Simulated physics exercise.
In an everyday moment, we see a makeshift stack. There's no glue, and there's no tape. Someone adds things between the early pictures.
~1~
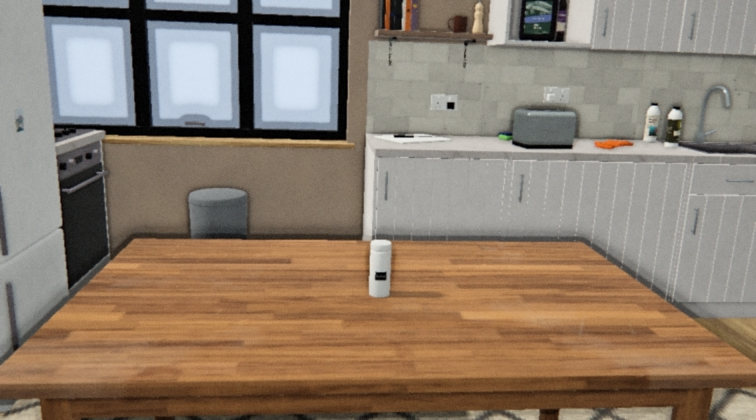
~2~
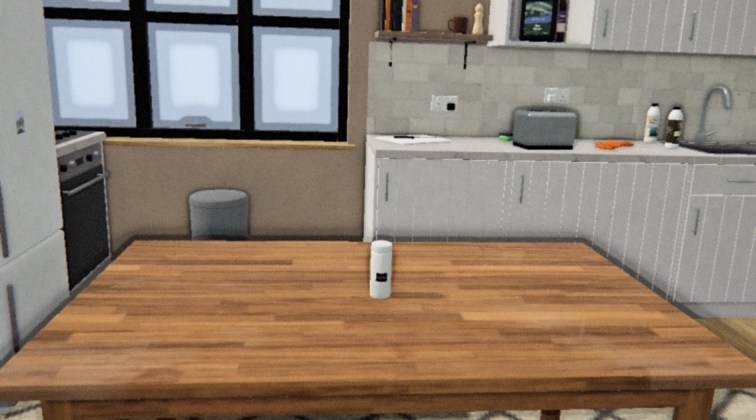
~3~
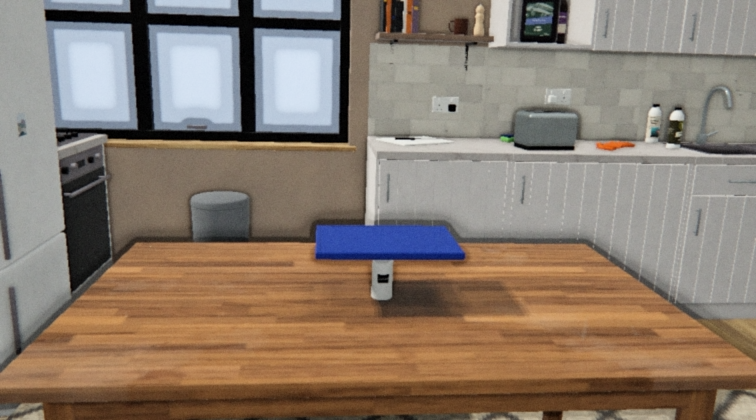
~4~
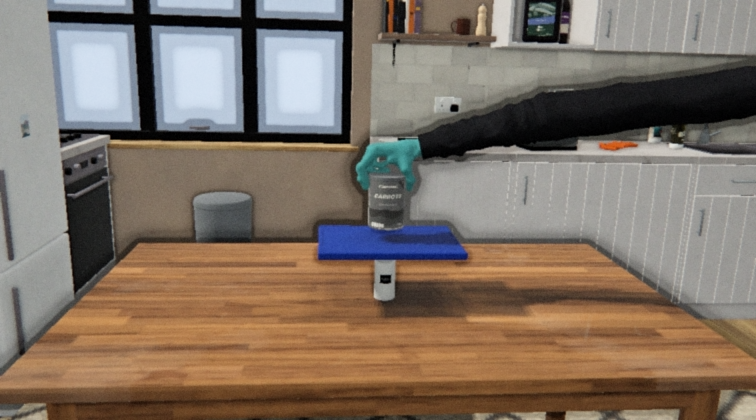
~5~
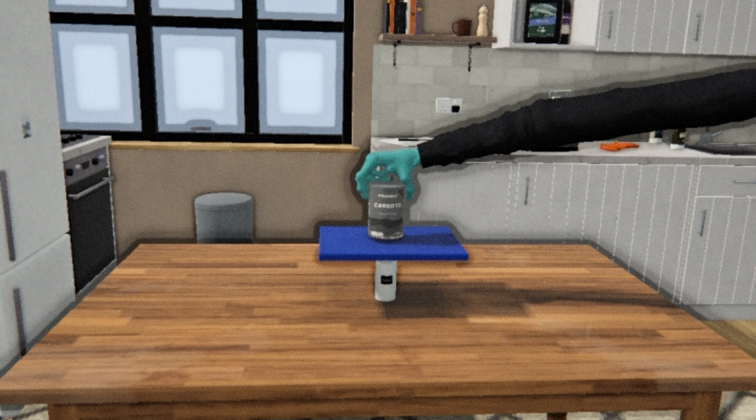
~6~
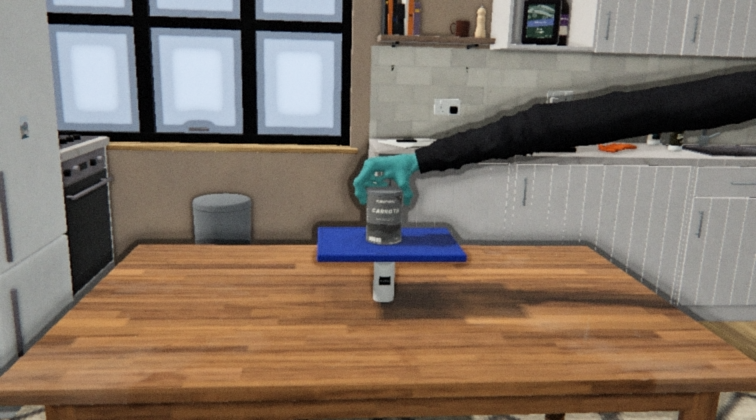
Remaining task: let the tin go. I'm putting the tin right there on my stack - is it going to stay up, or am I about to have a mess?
It is going to remain upright.
Then, 0.20 s after the last picture, nothing has stirred.
Then, 0.40 s after the last picture, grey tin resting near (384, 215).
At rest, all 3 in place. Seen from the same camera at the end, grey tin near (384, 215). The stack keeps its balance.
